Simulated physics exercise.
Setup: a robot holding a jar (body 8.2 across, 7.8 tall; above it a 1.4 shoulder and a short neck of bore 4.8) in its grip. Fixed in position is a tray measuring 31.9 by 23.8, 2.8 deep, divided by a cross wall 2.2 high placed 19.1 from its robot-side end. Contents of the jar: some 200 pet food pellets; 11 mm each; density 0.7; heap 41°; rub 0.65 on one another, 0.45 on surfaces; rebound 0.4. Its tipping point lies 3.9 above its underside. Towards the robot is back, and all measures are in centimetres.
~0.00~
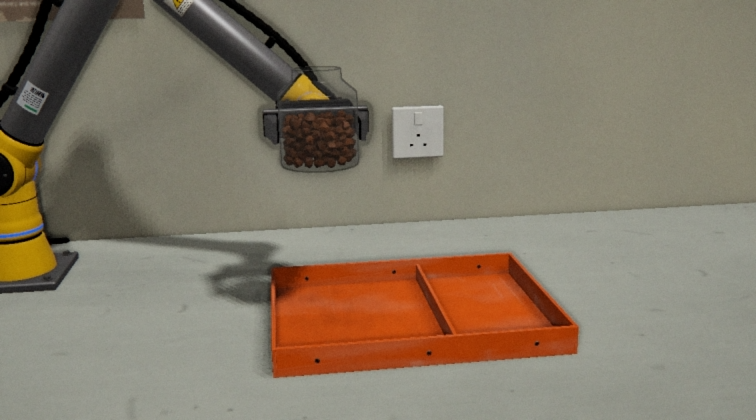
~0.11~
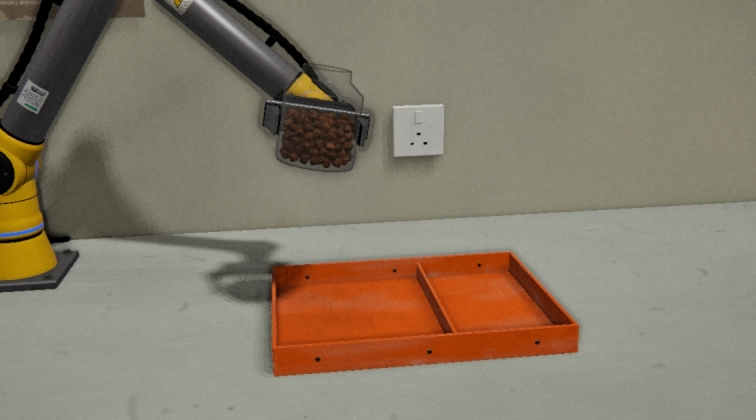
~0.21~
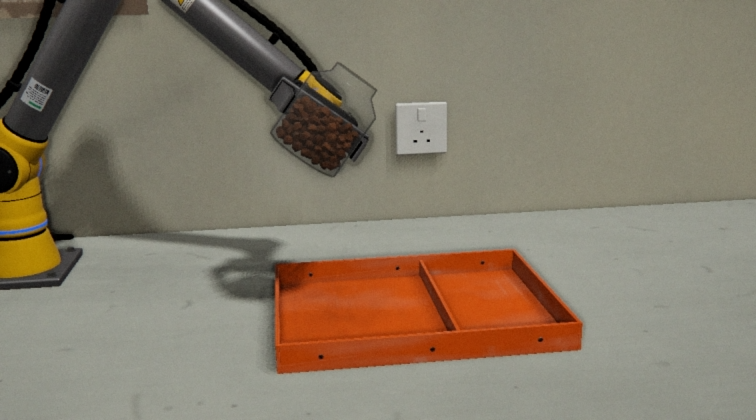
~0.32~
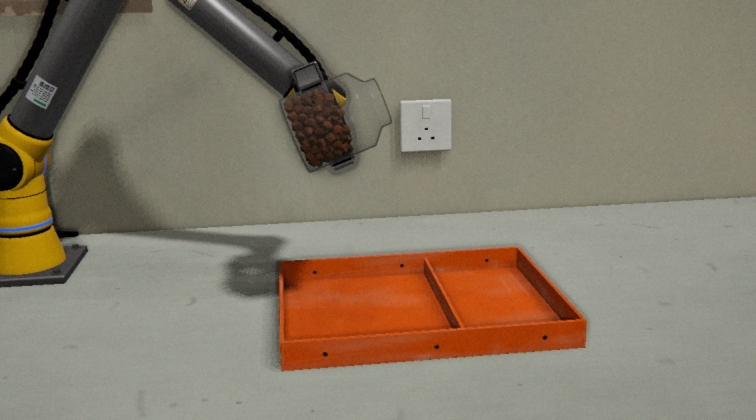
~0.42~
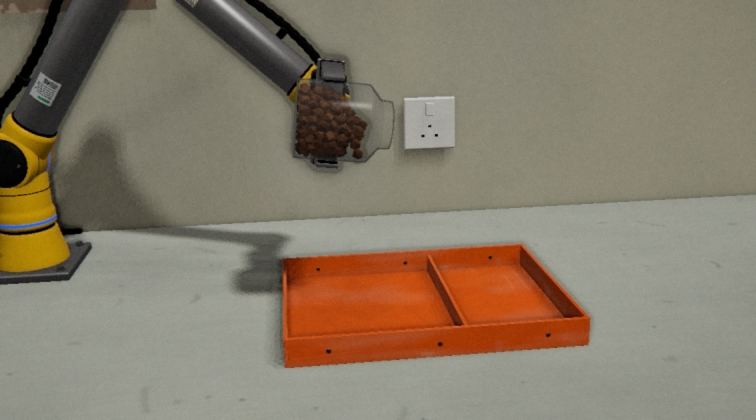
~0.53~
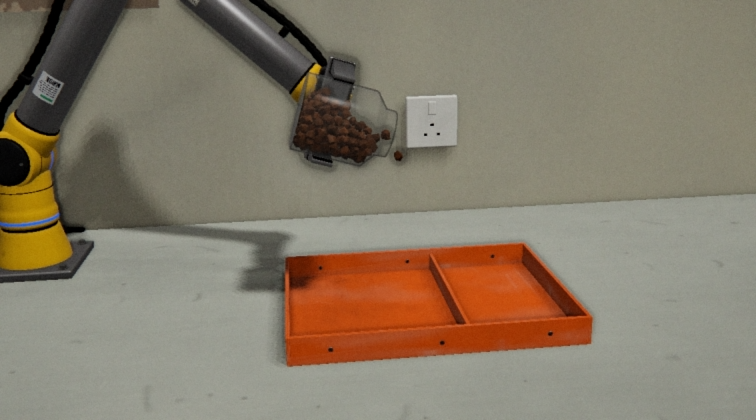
A robot arm tilts a clear jar of brown pellets rightward until a few leave its mouth.
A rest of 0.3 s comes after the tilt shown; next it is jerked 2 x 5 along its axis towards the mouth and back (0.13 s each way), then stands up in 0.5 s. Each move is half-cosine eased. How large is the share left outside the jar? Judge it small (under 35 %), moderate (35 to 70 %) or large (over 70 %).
It is small.
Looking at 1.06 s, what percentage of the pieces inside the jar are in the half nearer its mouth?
Close to 60 per cent sits in the mouth half.
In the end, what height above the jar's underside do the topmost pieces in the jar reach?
I'd say close to 6.5 cm from the underside.
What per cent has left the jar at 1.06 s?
I'd put it at around 10 per cent.
By 1.06 s, tipped 107°, highest piece 24 above the table; 177 in the jar, 8 in the robot-side part, 7 in the far-side part, 6 in flight or on a rim.
By 1.59 s, tipped 58°, highest piece 26 above the table; 162 in the jar, 20 in the robot-side part, 15 in the far-side part, 1 in flight or on a rim.
By 2.05 s, upright, highest piece 27 above the table; 162 in the jar, 21 in the robot-side part, 15 in the far-side part.
By 2.75 s, upright, highest piece 26 above the table; 162 in the jar, 21 in the robot-side part, 15 in the far-side part.
Final count, 162 in the jar, 21 in the robot-side part, 15 in the far-side part. That is 18 % outside the jar.
